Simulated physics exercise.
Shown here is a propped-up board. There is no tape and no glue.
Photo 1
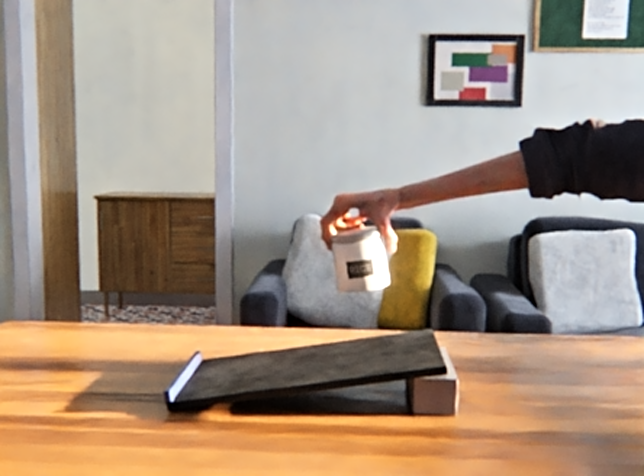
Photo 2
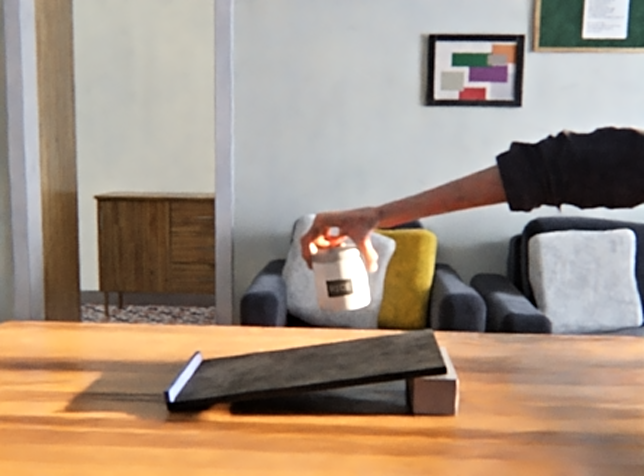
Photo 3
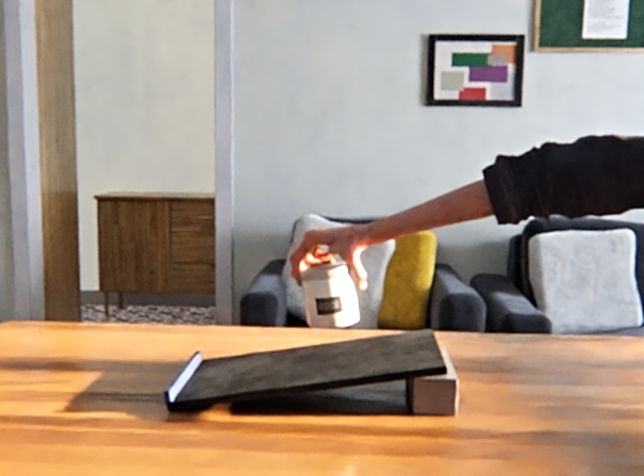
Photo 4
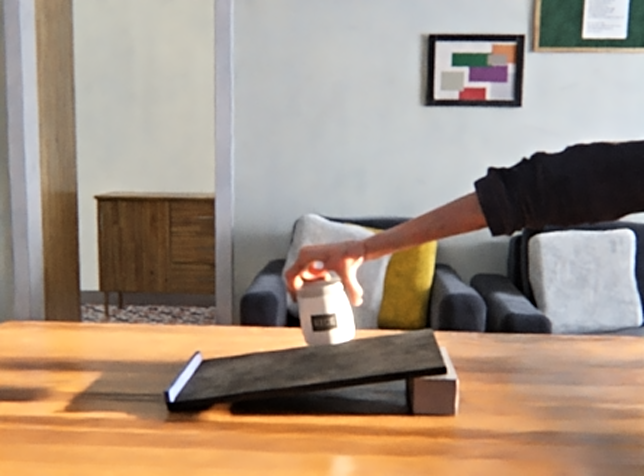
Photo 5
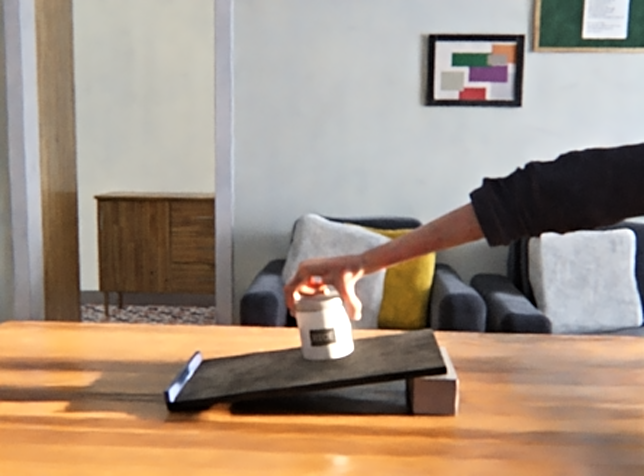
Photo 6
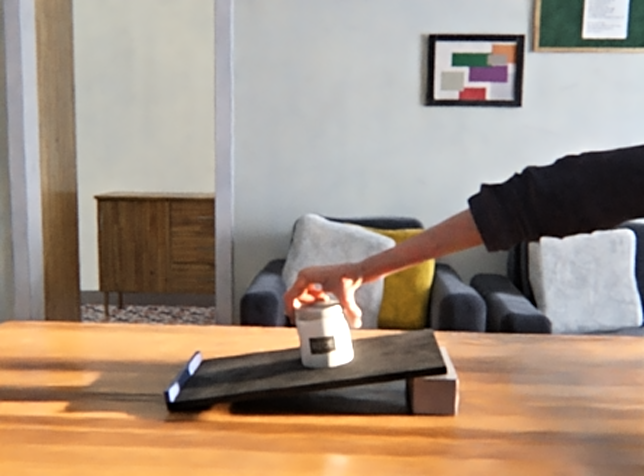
A hand lowers a white jar onto a dark propped-up board and keeps holding it.
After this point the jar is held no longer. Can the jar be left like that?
Most likely it will be immobile.
Then, 0.20 s after the last picture, nothing has stirred.
Then, 0.40 s after the last picture, white jar resting near (323, 333).
At rest, it is in place. Seen from the same camera at the end, white jar near (323, 333). The white jar keeps its place.
